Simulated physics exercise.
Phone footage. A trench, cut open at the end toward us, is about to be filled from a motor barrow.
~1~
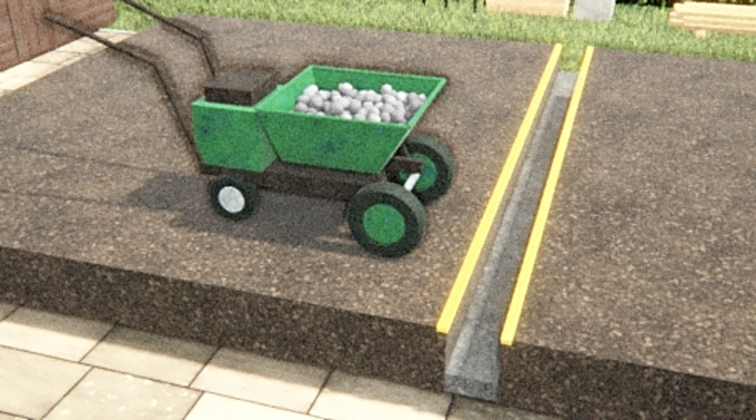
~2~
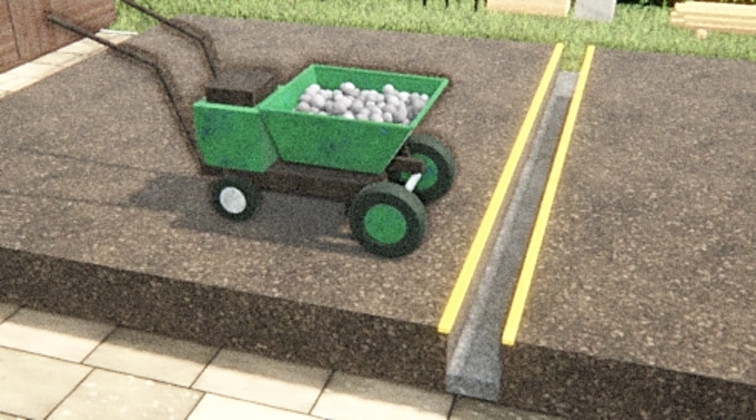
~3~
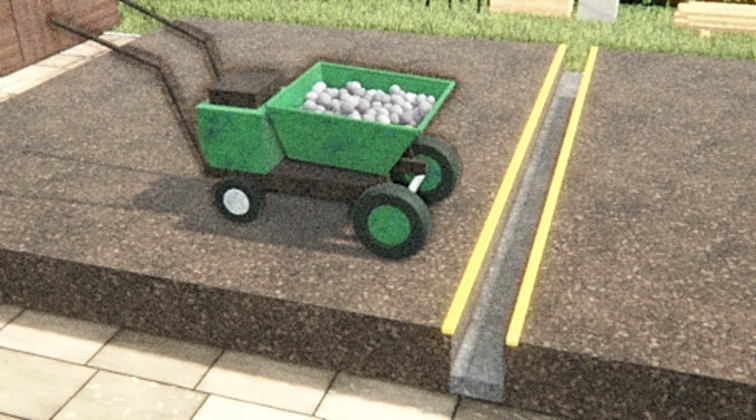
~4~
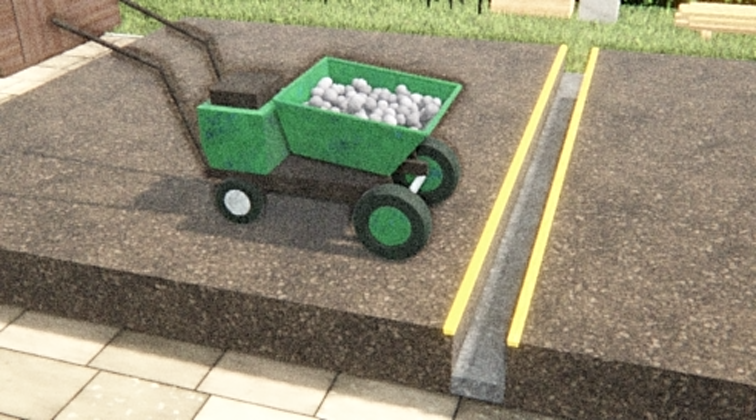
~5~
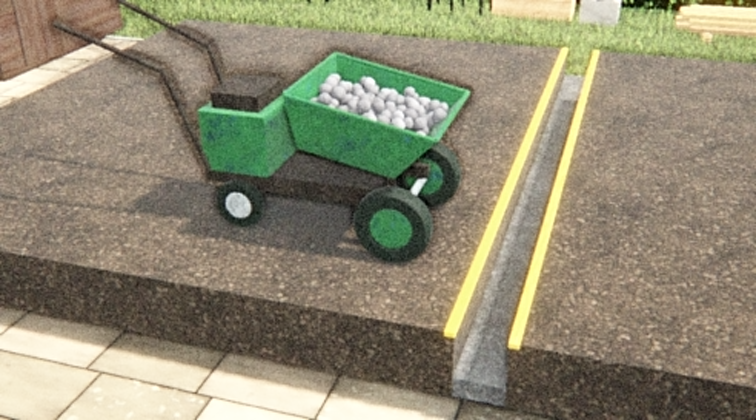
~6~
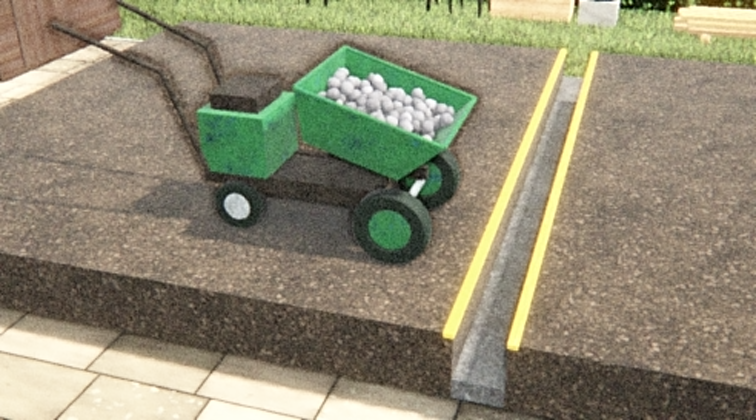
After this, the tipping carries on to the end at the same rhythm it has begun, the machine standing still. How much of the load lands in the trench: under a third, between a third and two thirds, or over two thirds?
One third to two-thirds.
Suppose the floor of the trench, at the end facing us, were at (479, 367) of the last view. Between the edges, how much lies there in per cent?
Something close to 50 per cent.
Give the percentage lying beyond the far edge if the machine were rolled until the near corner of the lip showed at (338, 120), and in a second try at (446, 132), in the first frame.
That comes to some 0 in a hundred for the first try and some 90 in a hundred for the second.
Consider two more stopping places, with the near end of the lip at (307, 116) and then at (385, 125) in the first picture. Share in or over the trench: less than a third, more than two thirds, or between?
Spot 1: Under a third. Spot 2: Above two thirds.
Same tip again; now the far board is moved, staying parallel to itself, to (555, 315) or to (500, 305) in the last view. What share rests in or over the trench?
Roughly 90 per cent, then roughly 20 per cent.
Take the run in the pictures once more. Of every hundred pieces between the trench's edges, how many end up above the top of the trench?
0 per cent, near enough.
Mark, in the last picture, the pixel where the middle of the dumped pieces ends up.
The centre comes to rest close to (526, 265).
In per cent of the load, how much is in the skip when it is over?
It works out near 0 percent.
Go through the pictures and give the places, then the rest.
In the first picture, lip of the skip at (408, 128), level; top of the load at (354, 106), round cobbles; first edge of the trench at (456, 293); far edge at (517, 304), the trench under half as wide as the skip, and about as deep as wide.
In the second picture, lip of the skip at (411, 129), level; top of the load at (356, 106).
In the third picture, lip of the skip at (418, 131), tipped barely; top of the load at (362, 106).
In the fourth picture, lip of the skip at (426, 135), tipped a little; top of the load at (369, 104).
In the fifth picture, lip of the skip at (435, 141), tipped a little; top of the load at (356, 103).
In the sixth picture, lip of the skip at (444, 148), tipped clearly; top of the load at (356, 98); first edge of the trench at (462, 299); far edge at (523, 309).
Soon, skip tipped steeply; all in the skip.
A while on, skip tipped right over; most in the skip; a small part in or heaped over the trench; a small part beyond it; a stray few falling.
Towards the end, skip tipped right over; a small part in the skip; about half in or heaped over the trench; about half beyond it.
Finally, skip tipped right over; about half in or heaped over the trench; about half beyond it.
